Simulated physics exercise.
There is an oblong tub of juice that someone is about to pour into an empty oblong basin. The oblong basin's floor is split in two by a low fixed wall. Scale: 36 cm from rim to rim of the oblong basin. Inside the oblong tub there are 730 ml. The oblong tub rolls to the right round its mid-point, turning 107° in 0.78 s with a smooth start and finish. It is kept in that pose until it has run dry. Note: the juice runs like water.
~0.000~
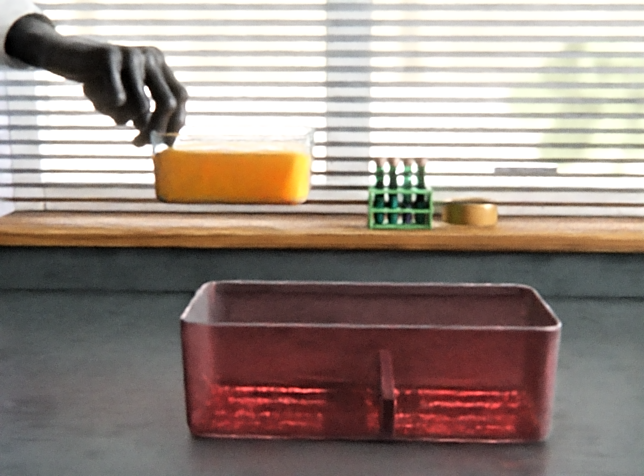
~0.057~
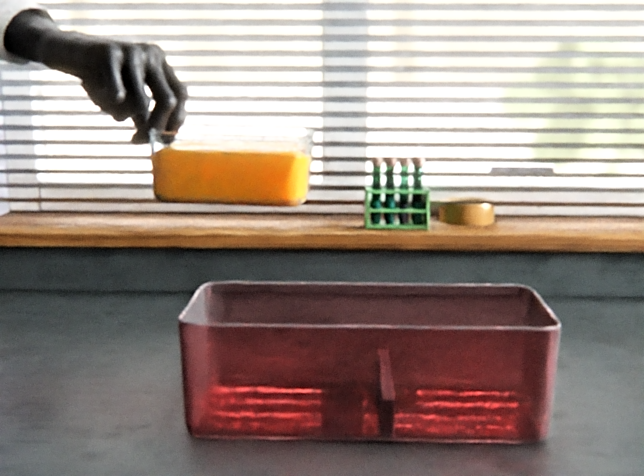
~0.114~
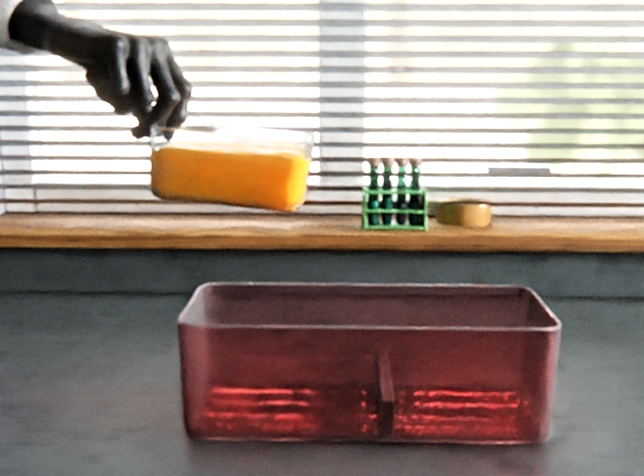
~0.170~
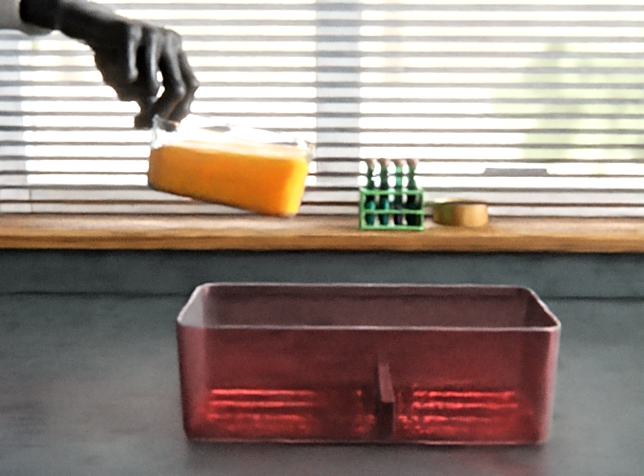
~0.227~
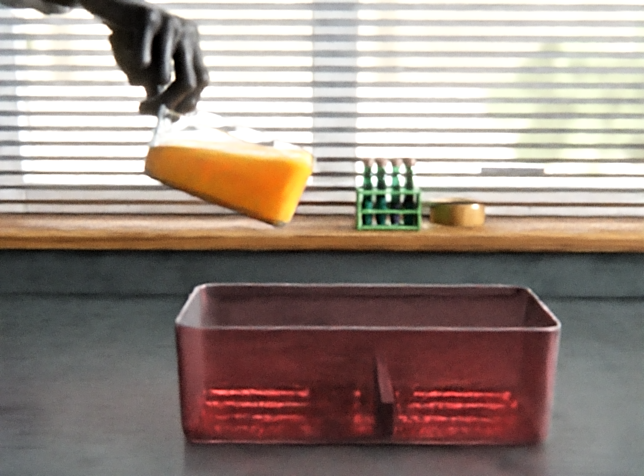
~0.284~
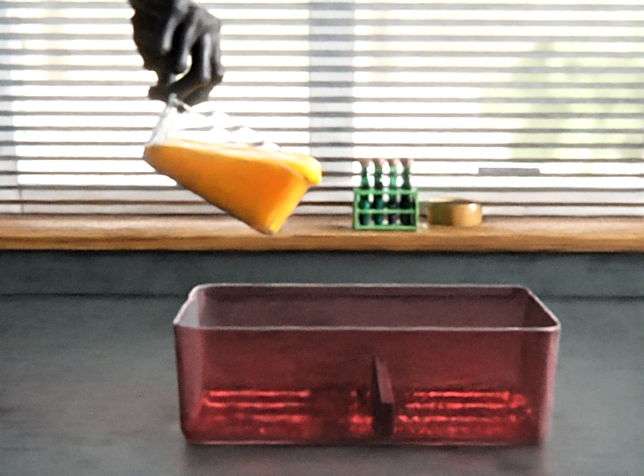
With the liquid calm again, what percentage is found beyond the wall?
Beyond the wall there is roughly 30 percent.
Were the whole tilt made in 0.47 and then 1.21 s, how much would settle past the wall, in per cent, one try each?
Respectively 15 and 45 %.
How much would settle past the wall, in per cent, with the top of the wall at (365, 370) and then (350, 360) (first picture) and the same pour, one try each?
I'd say 55 percent on the first go, 70 percent on the next.
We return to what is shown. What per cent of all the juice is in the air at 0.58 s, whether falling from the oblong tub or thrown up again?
Estimate: Some 40 % of the total.
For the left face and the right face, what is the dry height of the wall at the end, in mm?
About 22 mm left, about 30 mm right.
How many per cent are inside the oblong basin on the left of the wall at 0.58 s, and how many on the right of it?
Lab note: Left near 26, right near 18.
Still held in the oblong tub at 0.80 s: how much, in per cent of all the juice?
I'd say some 3 per cent remains.
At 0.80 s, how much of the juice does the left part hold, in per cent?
About 62 percent.
By 0.58 s the tilt is 91° and 15 per cent is still to pour, 26 is left of the wall and 19 right of it.
By 0.80 s the tilt is 107° and 3 per cent is still to pour, 62 is left of the wall and 28 right of it.
By 1.03 s the tilt is 107° and 0 per cent is still to pour, 65 is left of the wall and 29 right of it.
By 1.28 s the tilt is 107° and 0 per cent is still to pour, 66 is left of the wall and 30 right of it.
At rest 66 per cent lies left of the wall, 30 right of it and 5 outside.
